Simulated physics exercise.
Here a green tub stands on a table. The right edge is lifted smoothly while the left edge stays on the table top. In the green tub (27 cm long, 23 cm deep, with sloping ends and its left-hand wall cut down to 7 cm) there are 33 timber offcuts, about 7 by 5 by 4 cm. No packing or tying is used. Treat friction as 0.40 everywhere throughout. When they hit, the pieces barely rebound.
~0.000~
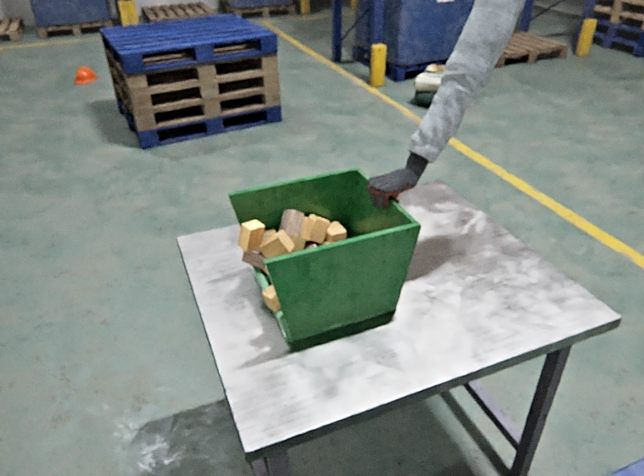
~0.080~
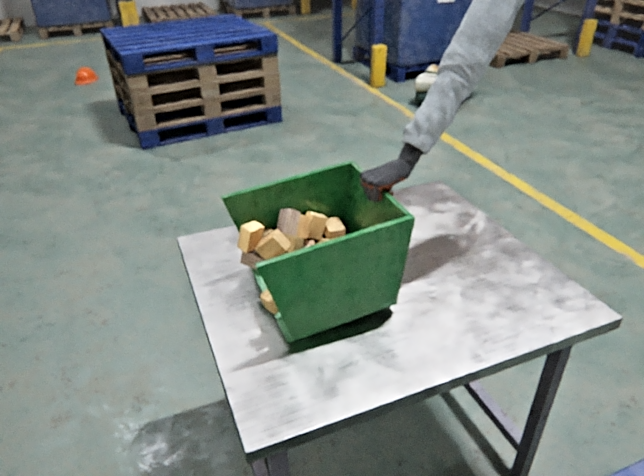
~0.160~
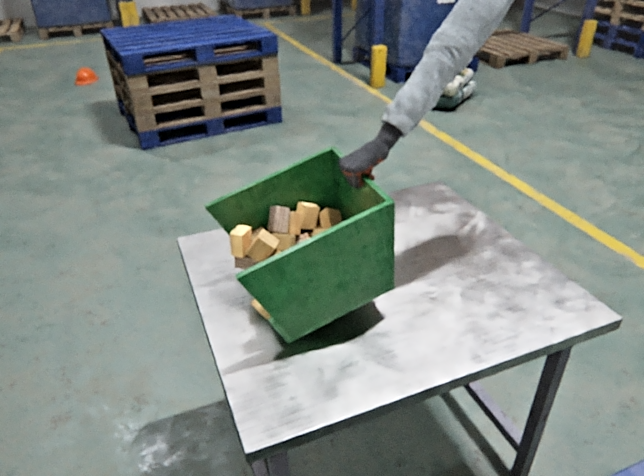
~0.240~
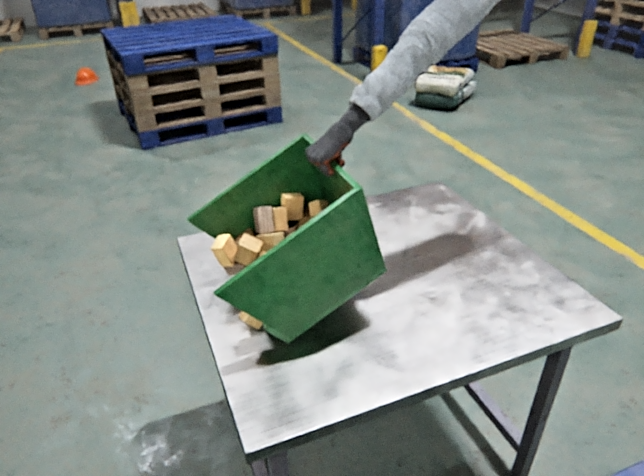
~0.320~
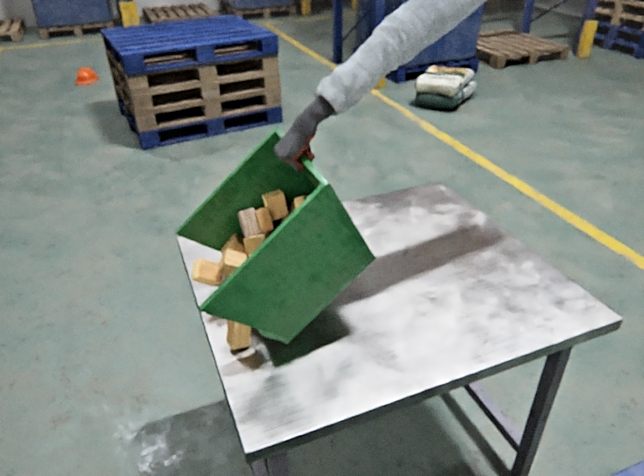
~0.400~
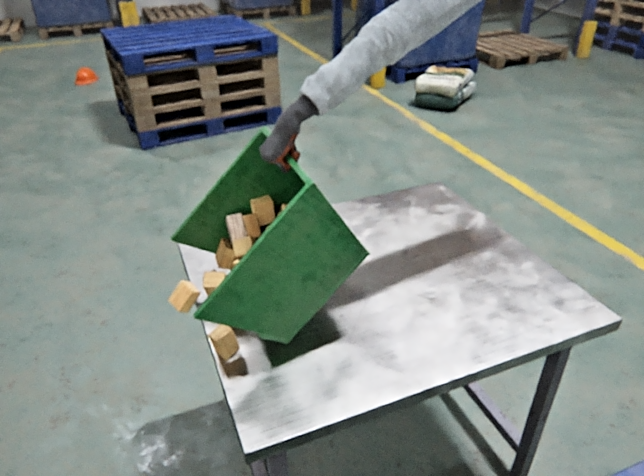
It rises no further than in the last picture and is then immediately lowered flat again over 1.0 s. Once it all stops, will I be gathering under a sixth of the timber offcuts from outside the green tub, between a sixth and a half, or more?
It spills one sixth to one half.
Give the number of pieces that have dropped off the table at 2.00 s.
Number of pieces - roughly 5.
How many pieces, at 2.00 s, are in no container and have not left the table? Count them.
Near 4, by my count.
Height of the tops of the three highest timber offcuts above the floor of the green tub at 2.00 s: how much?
About 11 cm.
After 0.66 s, tilt 37°; 8 of 33 out of the green tub.
After 0.98 s, tilt 17°; 9 of 33 out of the green tub.
After 1.42 s, tilt 0°; 9 of 33 out of the green tub.
When it is over (at 2.00 s), 9 of 33 out of the green tub. Asked share, 9 of 33, 27 per cent.
